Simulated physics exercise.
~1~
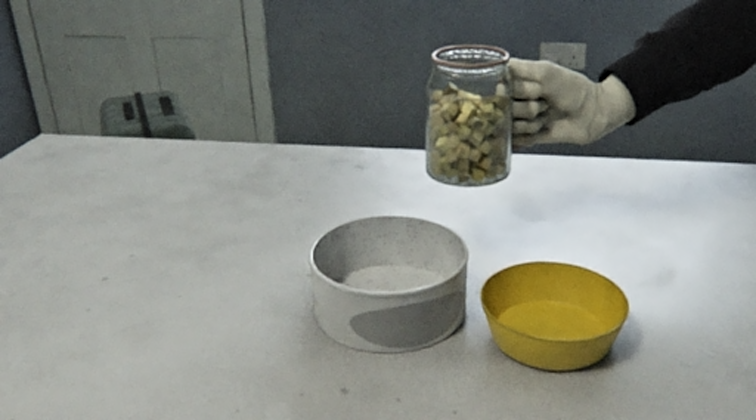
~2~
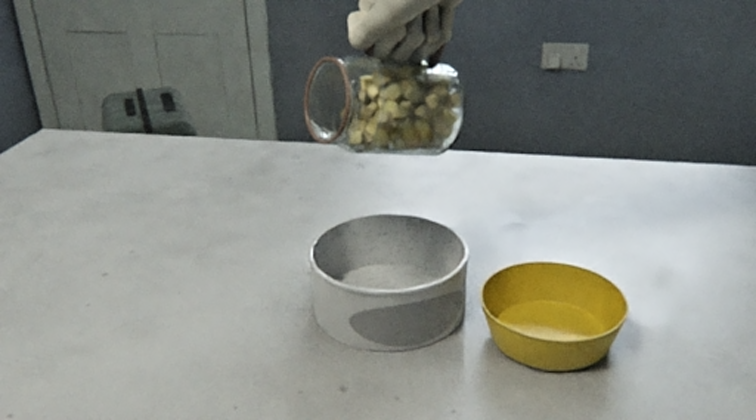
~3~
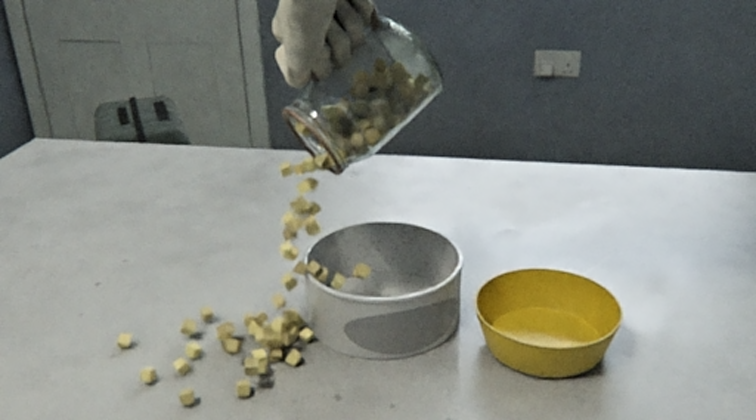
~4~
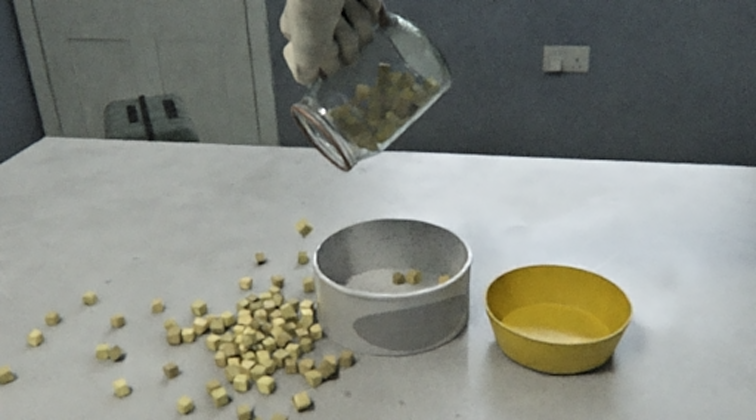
A gloved hand carried a glass jar of small potato cubes leftward over a white pot beside a yellow dish, then tipped it steeply, spilling most onto the table left of the pot, with a few landing inside and some staying in the jar.
